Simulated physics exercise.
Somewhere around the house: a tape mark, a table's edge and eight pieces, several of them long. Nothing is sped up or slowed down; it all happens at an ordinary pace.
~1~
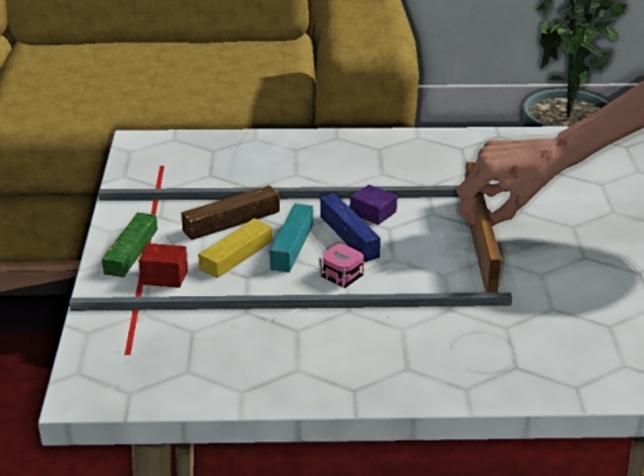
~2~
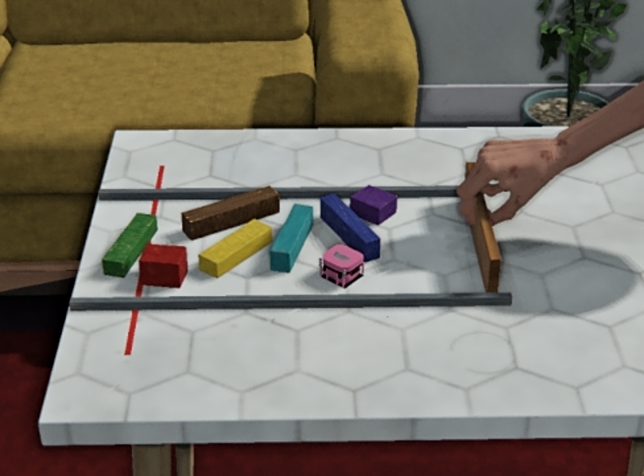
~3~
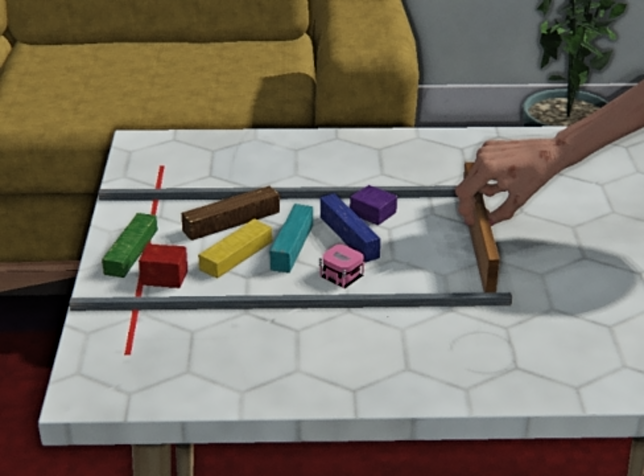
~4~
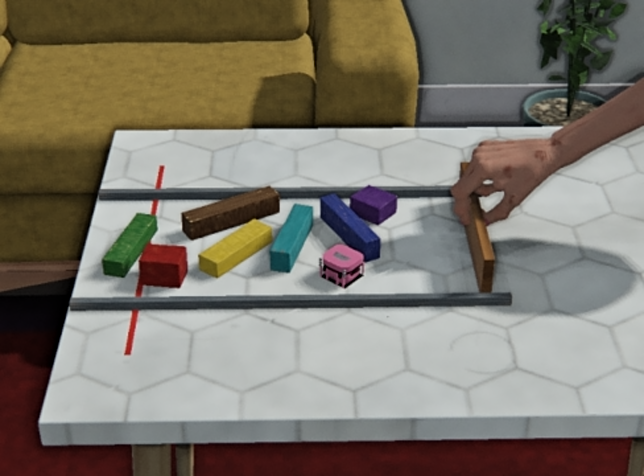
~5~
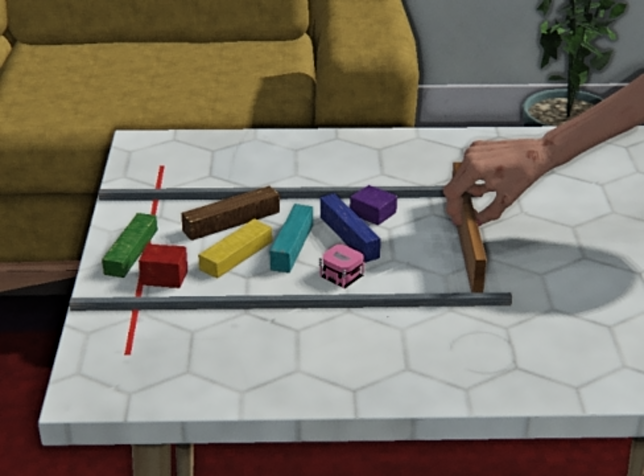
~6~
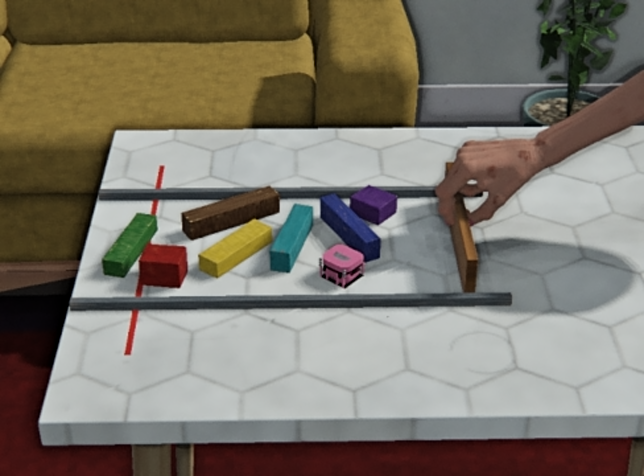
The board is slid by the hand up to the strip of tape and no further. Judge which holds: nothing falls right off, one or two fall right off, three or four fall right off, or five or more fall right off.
Band: Three to four.
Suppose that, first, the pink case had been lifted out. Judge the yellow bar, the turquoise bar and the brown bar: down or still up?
So the yellow bar keeps its place, the turquoise bar keeps its place and the brown bar goes down.
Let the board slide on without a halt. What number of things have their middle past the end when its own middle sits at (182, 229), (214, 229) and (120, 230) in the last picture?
It would be 1, 0 and 5.
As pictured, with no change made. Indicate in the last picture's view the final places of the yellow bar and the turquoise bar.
(85, 259), and the other (107, 247).
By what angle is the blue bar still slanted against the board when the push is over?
The angle is some 20°.
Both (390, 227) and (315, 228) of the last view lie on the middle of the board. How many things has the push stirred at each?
Tally: 1; 6.
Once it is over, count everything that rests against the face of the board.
Total: 3.
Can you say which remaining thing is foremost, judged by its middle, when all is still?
That's the yellow bar.
Soon after, none off yet; green bar at rest near (131, 244); red block at rest near (164, 266); brown bar at rest near (231, 212).
In the end, the number that fall off is three or four; gone, brown bar, red block and green bar.
